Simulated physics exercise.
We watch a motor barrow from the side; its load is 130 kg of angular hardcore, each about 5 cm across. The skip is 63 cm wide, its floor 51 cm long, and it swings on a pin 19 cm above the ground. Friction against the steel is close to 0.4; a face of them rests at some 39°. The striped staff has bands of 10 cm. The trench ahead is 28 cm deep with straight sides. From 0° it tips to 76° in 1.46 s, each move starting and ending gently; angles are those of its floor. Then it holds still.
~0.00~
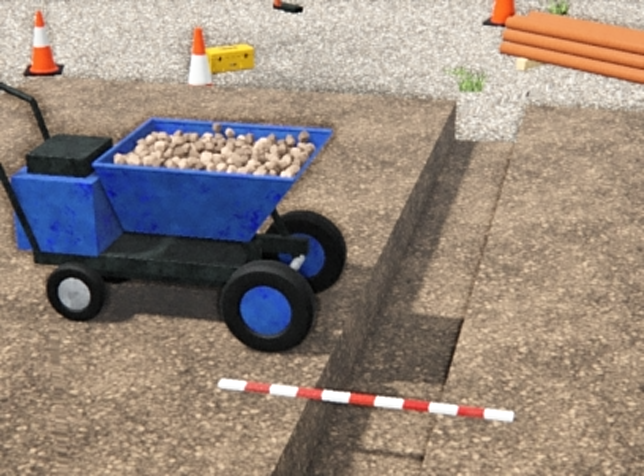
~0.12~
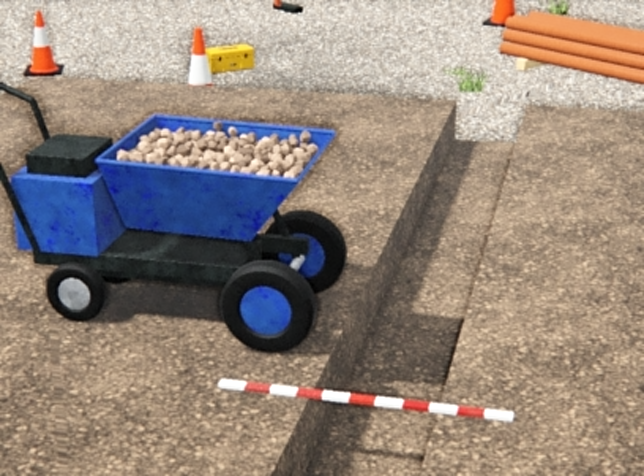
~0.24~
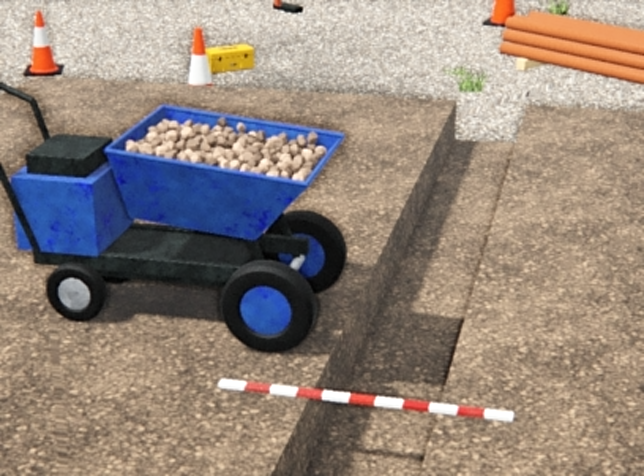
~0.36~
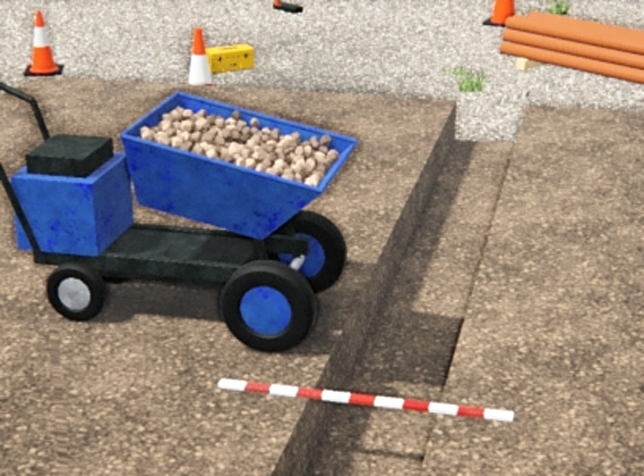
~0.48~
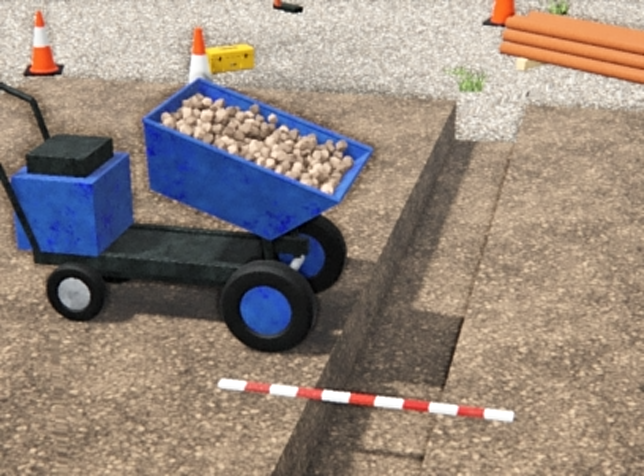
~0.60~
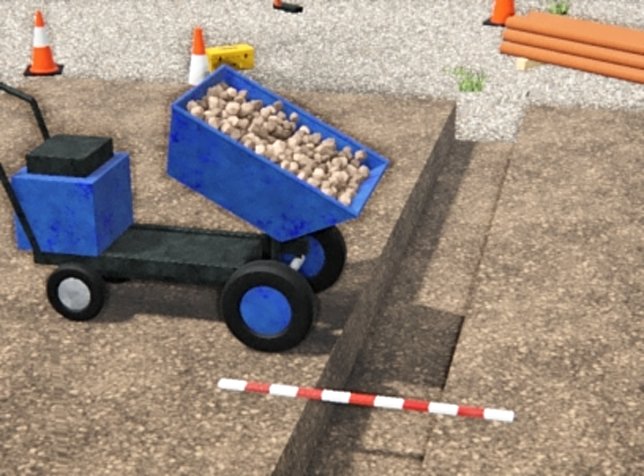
In the video, a blue motor barrow loaded with stones stands beside a trench near a red-and-white striped staff, and its skip tilts steadily toward the right, the left end rising while the stones stay heaped inside.
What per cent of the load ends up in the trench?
About 63 per cent.
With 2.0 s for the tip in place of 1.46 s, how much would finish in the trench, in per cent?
Then about 65 per cent.
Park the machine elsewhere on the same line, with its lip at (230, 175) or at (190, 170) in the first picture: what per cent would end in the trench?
First some 100, then 95 per cent.
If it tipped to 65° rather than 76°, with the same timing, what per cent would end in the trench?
It would be near 40 per cent.
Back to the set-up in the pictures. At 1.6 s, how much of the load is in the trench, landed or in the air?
About 15 per cent by then.
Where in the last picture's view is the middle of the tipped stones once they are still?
Around (446, 364).
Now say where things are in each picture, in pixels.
The skip is at 0°, its lip at (294, 180); the top of the load is at (221, 141), in the first frame.
The skip is at 1°, its lip at (298, 181); the top of the load is at (196, 139); the stones move at 0.2 m/s on average, in the second frame.
The skip is at 5°, its lip at (308, 185); the top of the load is at (187, 131); the stones move at 0.4 m/s on average, in the third frame.
The skip is at 12°, its lip at (322, 191); the top of the load is at (184, 119); the stones move at 0.6 m/s on average, in the fourth frame.
Lip at (340, 202), floor tilted 19°, highest stones at (199, 105); the stones move at 0.7 m/s on average, in the fifth frame.
The skip is at 28°, its lip at (358, 216); the top of the load is at (220, 94); the stones move at 0.7 m/s on average, in the sixth frame.
After 1.1 s the floor is at 64°; 99 % in the skip, 1 % in the trench; the foremost stones are at (424, 278).
After 1.6 s the floor is at 76°; 59 % in the skip, 16 % in the trench, 25 % past the trench; the foremost stones are at (553, 336).
After 1.9 s the floor is at 76°; 27 % in the skip, 33 % in the trench, 40 % past the trench; the foremost stones are at (639, 352).
After 3.9 s the floor is at 76°; 0 % in the skip, 63 % in the trench, 37 % past the trench; the foremost stones are past the picture's edge.
